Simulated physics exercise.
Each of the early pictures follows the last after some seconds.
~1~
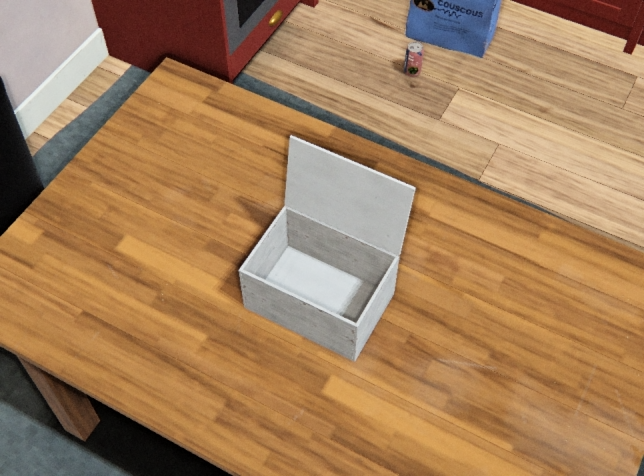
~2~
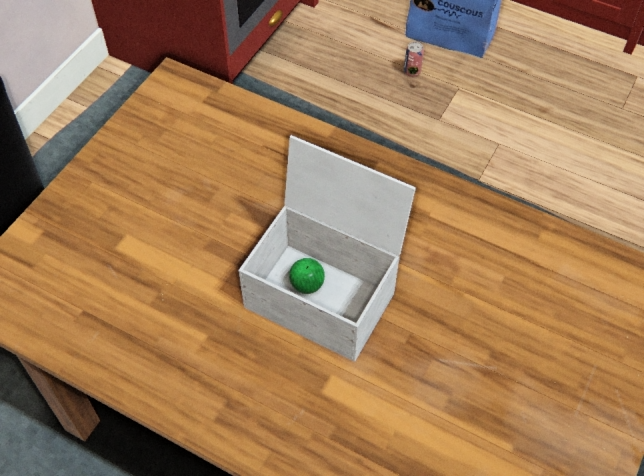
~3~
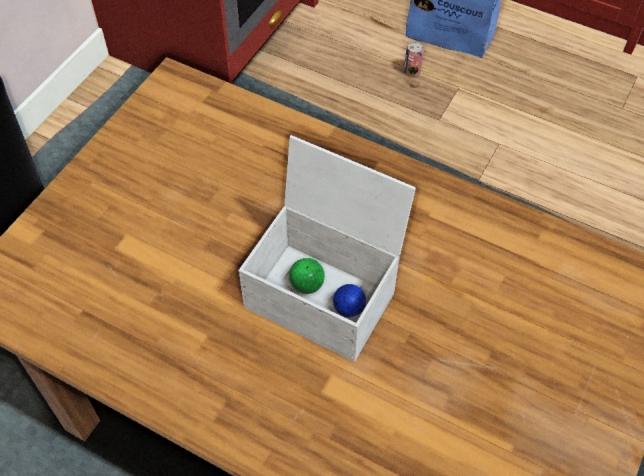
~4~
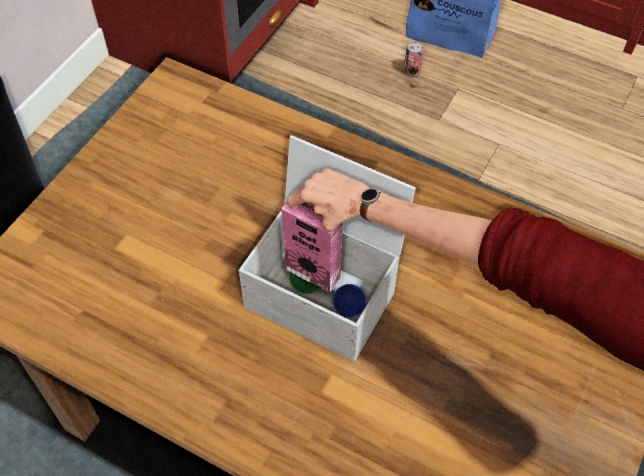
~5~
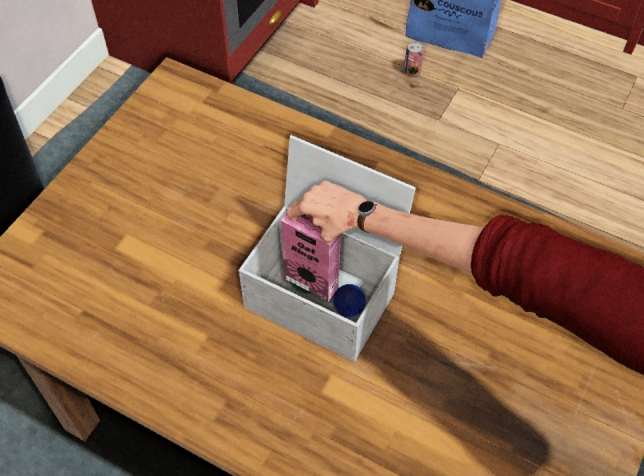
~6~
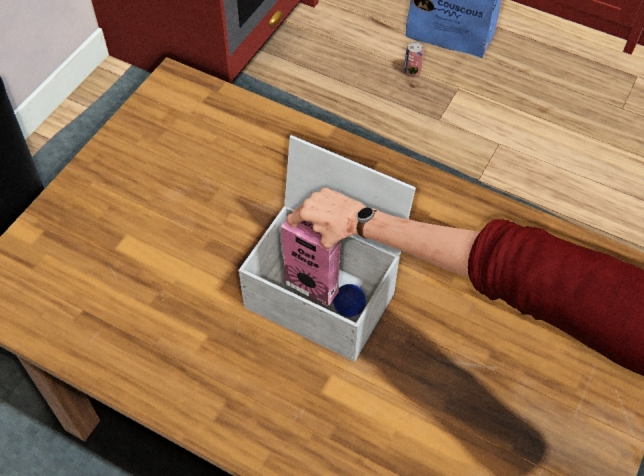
Round green object, then a blue ball, appearing in an open box before a hand lowers a pink packet inside.
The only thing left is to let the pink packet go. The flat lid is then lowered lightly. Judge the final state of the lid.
Raised.
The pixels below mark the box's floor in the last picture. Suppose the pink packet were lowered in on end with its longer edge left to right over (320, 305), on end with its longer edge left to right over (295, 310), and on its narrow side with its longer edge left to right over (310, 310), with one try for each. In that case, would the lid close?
At first it fails to shut, the second time it fails to shut, and the third time it manages to shut.
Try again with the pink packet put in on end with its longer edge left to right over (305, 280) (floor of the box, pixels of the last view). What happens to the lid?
Lid open.
Then, 0.40 s on from there, pink packet turned 13° from how it was put near (307, 284); green apple shifted a little.
Then, 1.30 s on from there, lid 80° above the rim; pink packet shifted about its own width near (291, 285); green apple shifted about its own width.
Then, 1.70 s on from there, lid 46° above the rim; pink packet shifted about its own width near (291, 285); green apple shifted about its own width.
In the end, lid 29° above the rim; moved from the start, green apple and pink packet; blue ball unmoved. At the end, from the last picture's camera, pink packet near (291, 285).
